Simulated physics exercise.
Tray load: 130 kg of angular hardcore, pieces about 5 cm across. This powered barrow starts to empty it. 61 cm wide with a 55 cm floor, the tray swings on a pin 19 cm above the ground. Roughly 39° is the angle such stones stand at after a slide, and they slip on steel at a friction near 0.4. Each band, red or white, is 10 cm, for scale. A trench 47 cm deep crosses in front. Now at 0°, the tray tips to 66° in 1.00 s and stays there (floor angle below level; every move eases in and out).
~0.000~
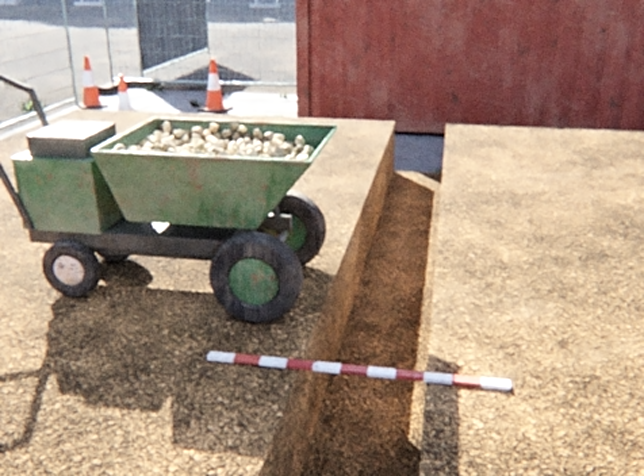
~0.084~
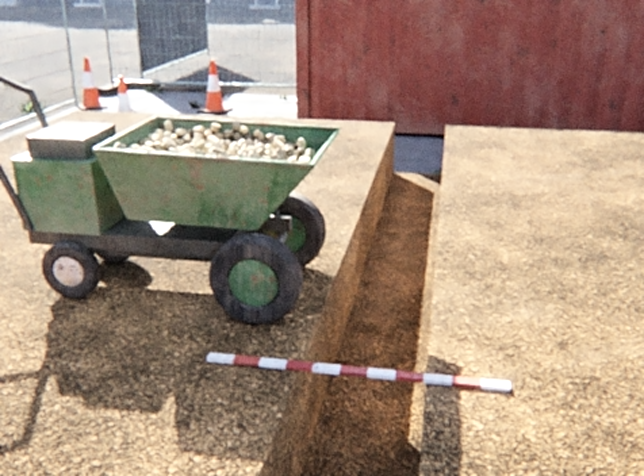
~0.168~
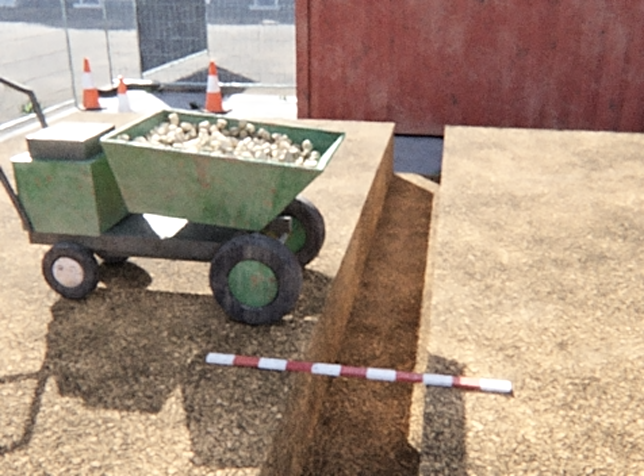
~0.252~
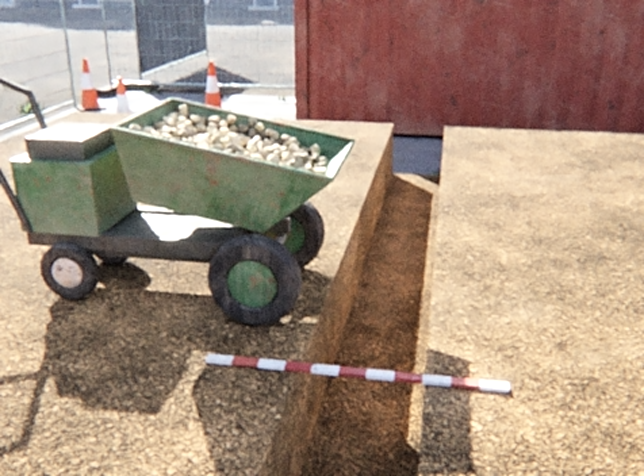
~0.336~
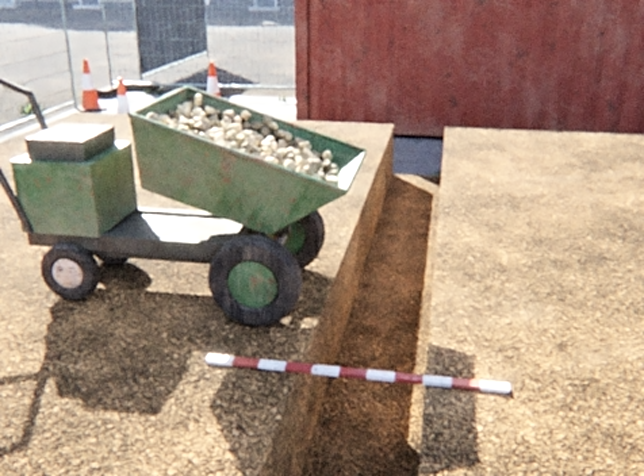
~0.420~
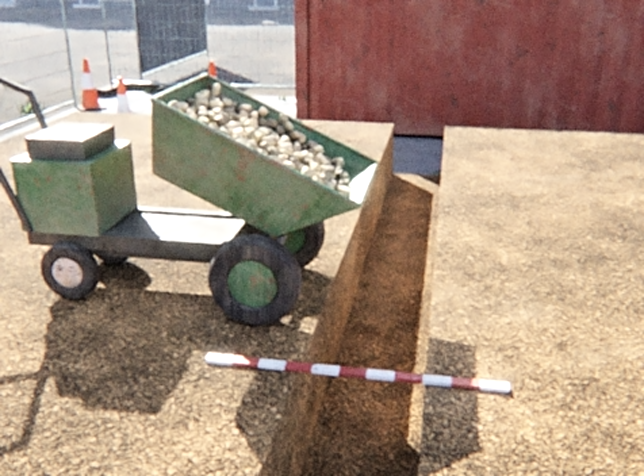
On a sunlit gravel yard with a red wall and traffic cones behind, a green powered barrow loaded with pale stones stands beside a narrow trench crossed by a red-and-white pole. Its tray starts almost level, then the left end rises steadily and the right lip lowers, leaving the stones on a clear slope.
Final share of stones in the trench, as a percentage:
49 per cent.
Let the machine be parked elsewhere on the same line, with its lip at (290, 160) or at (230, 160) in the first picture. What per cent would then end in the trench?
Roughly 60 in a hundred from the first, 75 in a hundred from the second.
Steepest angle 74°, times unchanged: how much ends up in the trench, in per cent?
Roughly 70%.
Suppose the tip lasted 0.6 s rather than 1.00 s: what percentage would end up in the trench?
Around 40 per cent would end in the trench.
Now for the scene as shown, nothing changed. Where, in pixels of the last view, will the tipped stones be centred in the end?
I'd point somewhere around (412, 378).
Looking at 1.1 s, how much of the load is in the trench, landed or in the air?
At that moment: Approx. 10 %.
After 0.8 s the floor is at 56°; 100 % in the tray; the foremost stones are at (380, 238).
After 1.1 s the floor is at 66°; 84 % in the tray, 10 % in the trench, 6 % past the trench; the foremost stones are at (464, 316).
After 1.5 s the floor is at 66°; 55 % in the tray, 20 % in the trench, 25 % past the trench; the foremost stones are at (566, 314).
After 3.4 s the floor is at 66°; 26 % in the tray, 49 % in the trench, 25 % past the trench; the foremost stones are at (595, 308).
